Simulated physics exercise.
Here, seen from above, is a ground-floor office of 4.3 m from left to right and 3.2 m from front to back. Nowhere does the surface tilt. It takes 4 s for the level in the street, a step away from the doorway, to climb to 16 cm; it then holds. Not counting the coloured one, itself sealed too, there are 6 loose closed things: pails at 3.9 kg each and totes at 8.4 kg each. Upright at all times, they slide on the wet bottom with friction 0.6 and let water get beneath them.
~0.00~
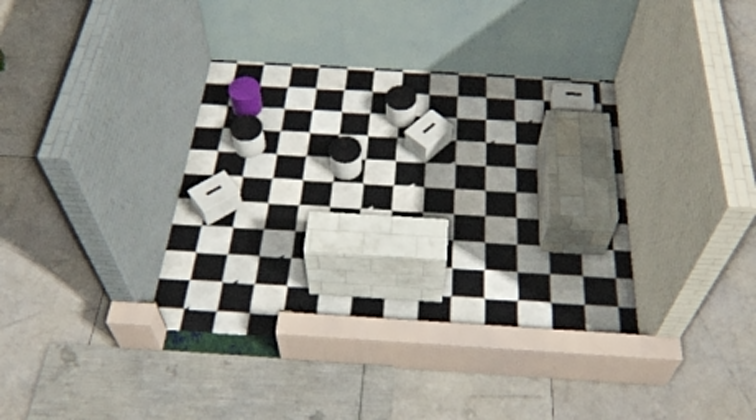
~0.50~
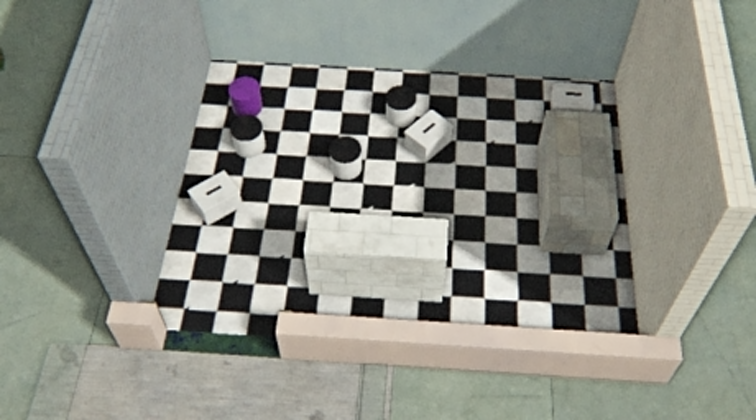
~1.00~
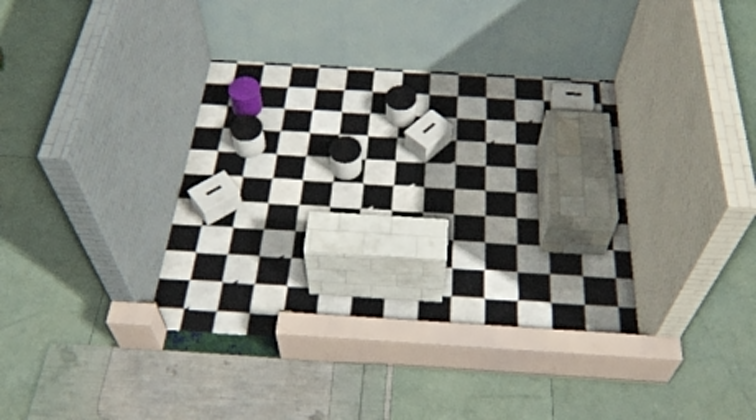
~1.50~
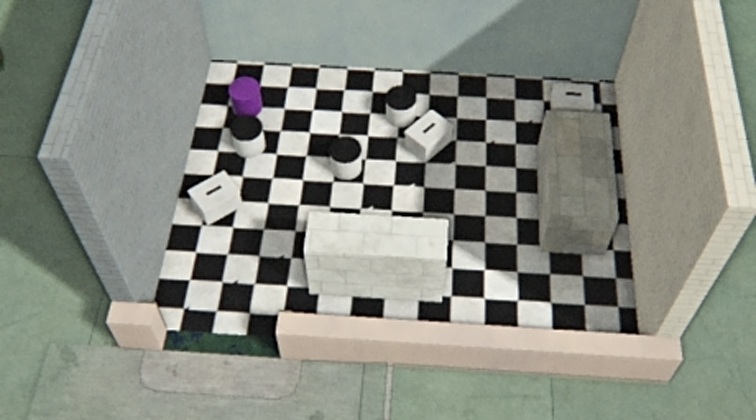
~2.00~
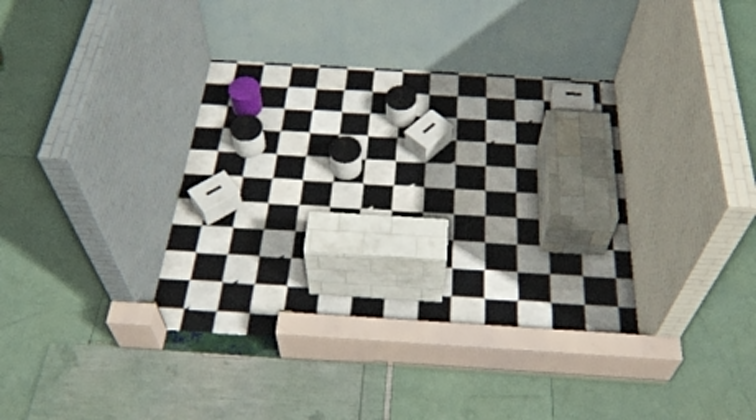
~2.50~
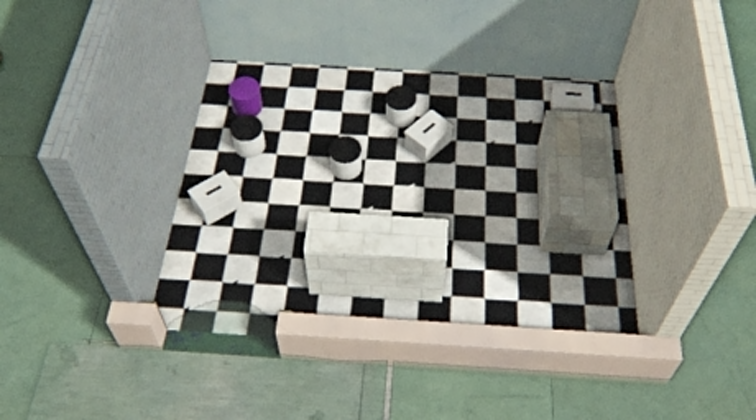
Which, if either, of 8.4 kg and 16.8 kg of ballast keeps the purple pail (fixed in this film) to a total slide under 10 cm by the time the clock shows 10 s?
It looks like only the bigger mass suffices.
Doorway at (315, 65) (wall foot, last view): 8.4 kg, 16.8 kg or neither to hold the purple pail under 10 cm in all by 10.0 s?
If so, even the lighter mass works.
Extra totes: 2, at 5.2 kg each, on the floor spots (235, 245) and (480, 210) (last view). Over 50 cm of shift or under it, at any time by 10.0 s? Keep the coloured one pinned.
In that order: Beyond it, within it.
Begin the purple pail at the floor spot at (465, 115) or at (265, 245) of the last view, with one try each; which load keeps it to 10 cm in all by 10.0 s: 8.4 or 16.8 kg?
Any load; heavier load only.
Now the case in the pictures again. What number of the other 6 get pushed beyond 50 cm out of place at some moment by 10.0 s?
The total is 4.
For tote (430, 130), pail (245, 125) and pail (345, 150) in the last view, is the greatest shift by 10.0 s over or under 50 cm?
First stays inside, then exceeds it, then exceeds it.
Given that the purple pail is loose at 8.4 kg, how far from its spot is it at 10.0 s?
It would be some 50 cm from its spot.
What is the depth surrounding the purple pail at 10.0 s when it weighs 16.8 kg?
Something like 9 centimetres.
After 3.5 s the purple pail would be 0 cm from its start with 8.4 kg and 0 cm from its start with 16.8 kg; 0 cm of water round it then.
After 4.5 s the purple pail would be 0 cm from its start with 8.4 kg and 0 cm from its start with 16.8 kg; 0 cm of water round it then.
After 7.0 s the purple pail would be 1 cm from its start with 8.4 kg and 0 cm from its start with 16.8 kg; 7 cm of water round it then.
After 10.0 s the purple pail would be 49 cm from its start with 8.4 kg and 0 cm from its start with 16.8 kg; 9 cm of water round it then.
